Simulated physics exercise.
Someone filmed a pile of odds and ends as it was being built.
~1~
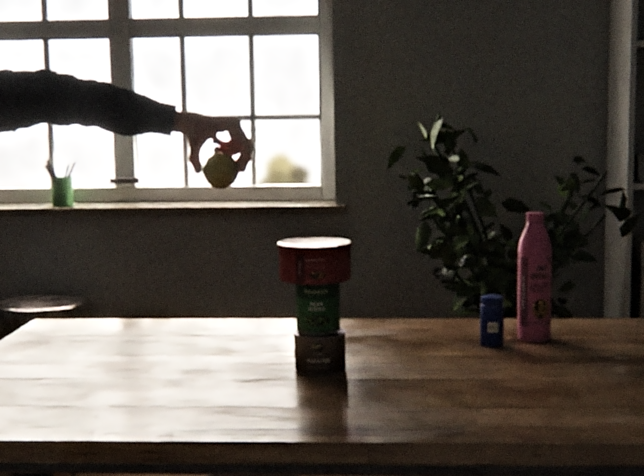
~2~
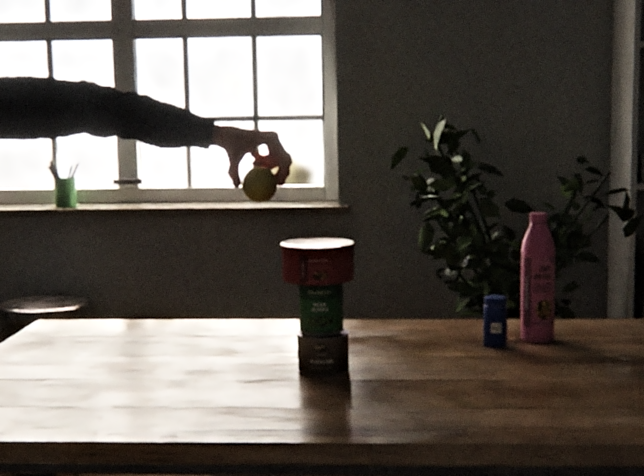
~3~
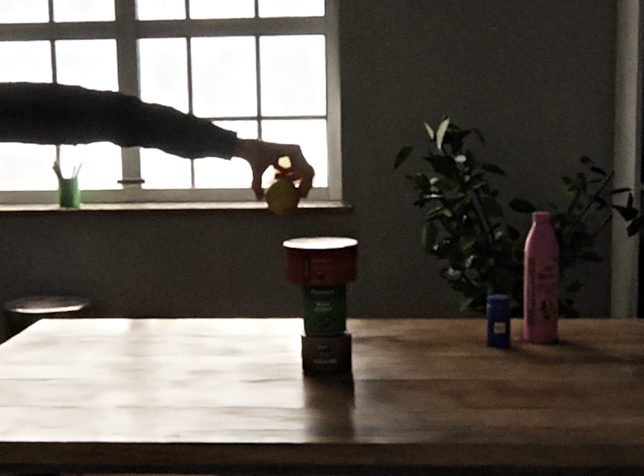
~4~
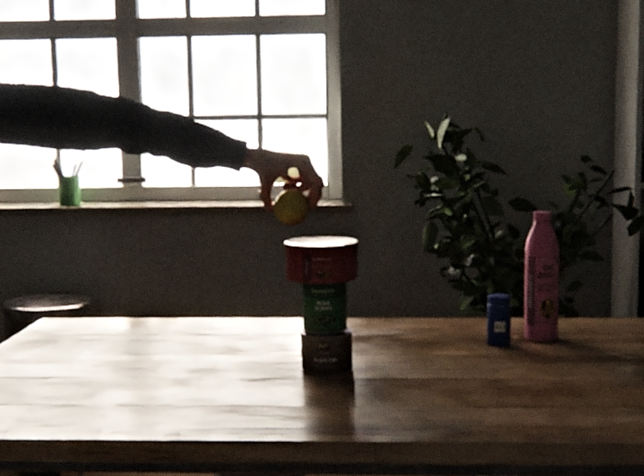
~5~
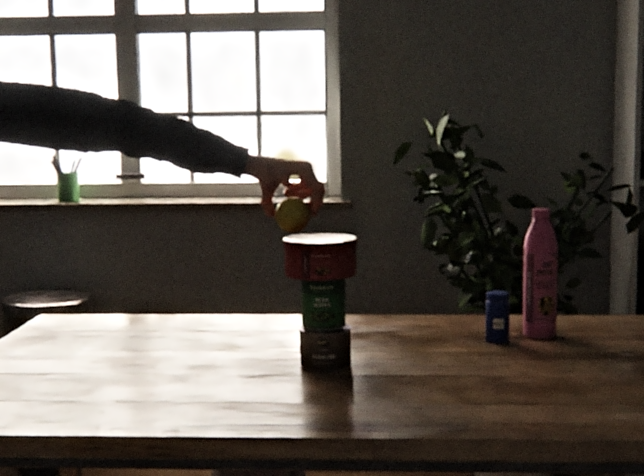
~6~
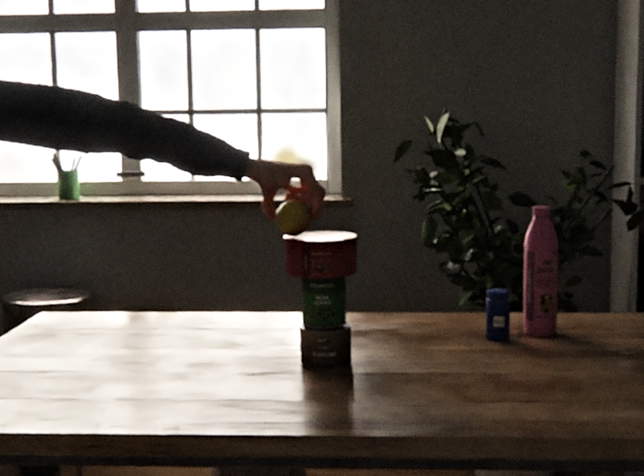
At first, an arm reaches in from the left before a window, its hand holding a yellow lemon above a wooden table with a red tub, green pot and brown tub stacked on it. The hand carries the lemon right, then lowers it slightly to the red tub's upper left edge.
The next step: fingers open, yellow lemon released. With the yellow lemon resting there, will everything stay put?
Yes, everything stays put.
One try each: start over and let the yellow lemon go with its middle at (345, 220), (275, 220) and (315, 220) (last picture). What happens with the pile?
Well, on the first go it stays steady, on the second it tumbles down, and on the third it stays steady.
Then, 1.00 s past the last view, nothing moves.
Then, 2.10 s past the last view, yellow lemon resting near (292, 219).
Finally, all 6 still in place. Final places as the last picture's camera would see them, yellow lemon near (292, 219). The pile stays up.
